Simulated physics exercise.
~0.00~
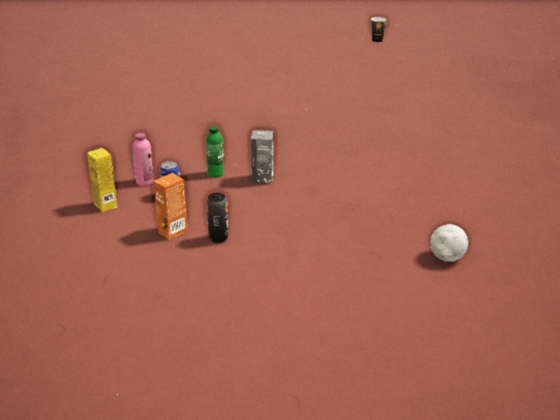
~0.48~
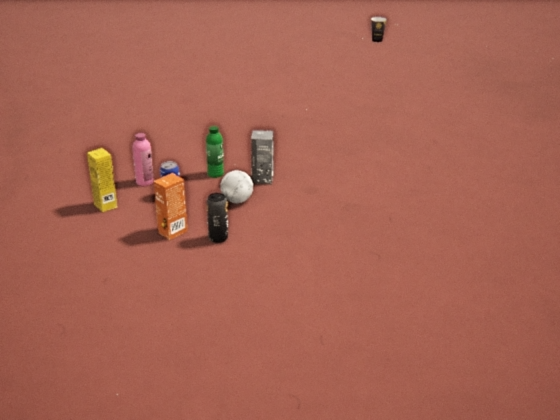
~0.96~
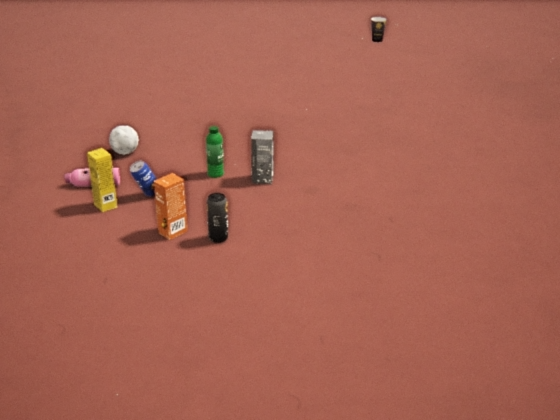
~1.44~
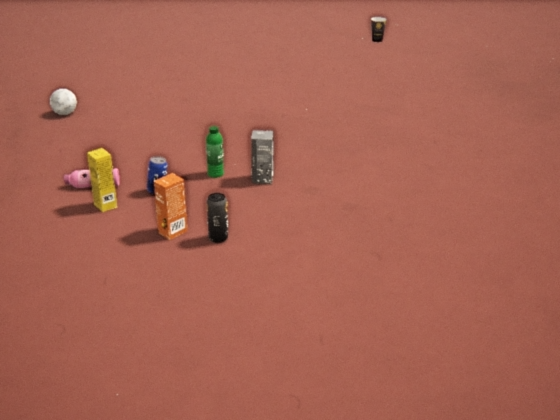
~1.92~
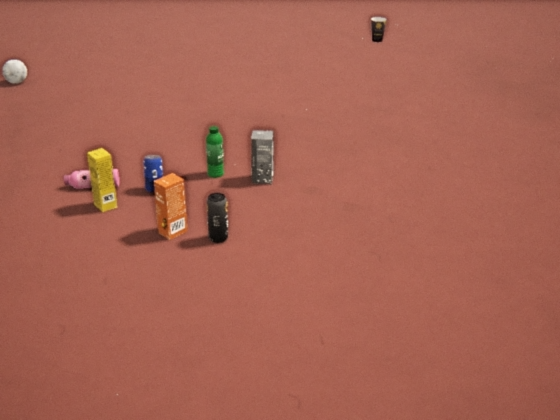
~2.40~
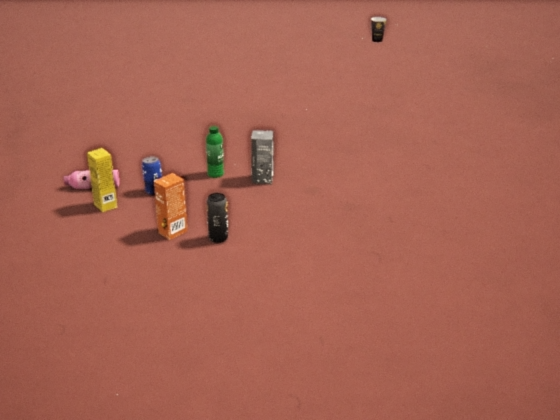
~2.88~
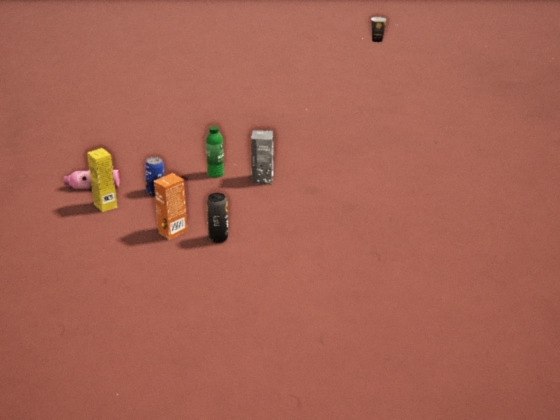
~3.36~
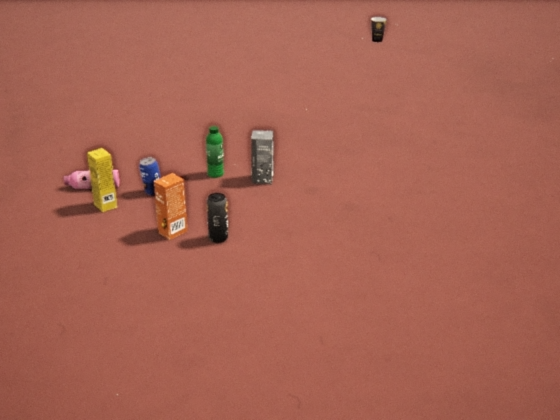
A white ball rolls in from the right across a reddish floor, seen from above by a still camera, toward a cluster of cartons, cans and bottles on the left. A small dark cup stands apart near the top. The ball passes between the black can and the grey carton and reaches the blue can and pink bottle. The bottle topples to the left behind the yellow carton, while the can is nudged and rocks. The ball rolls on and leaves at the upper left. The can settles upright, the pink bottle stays down, and the other items remain standing.
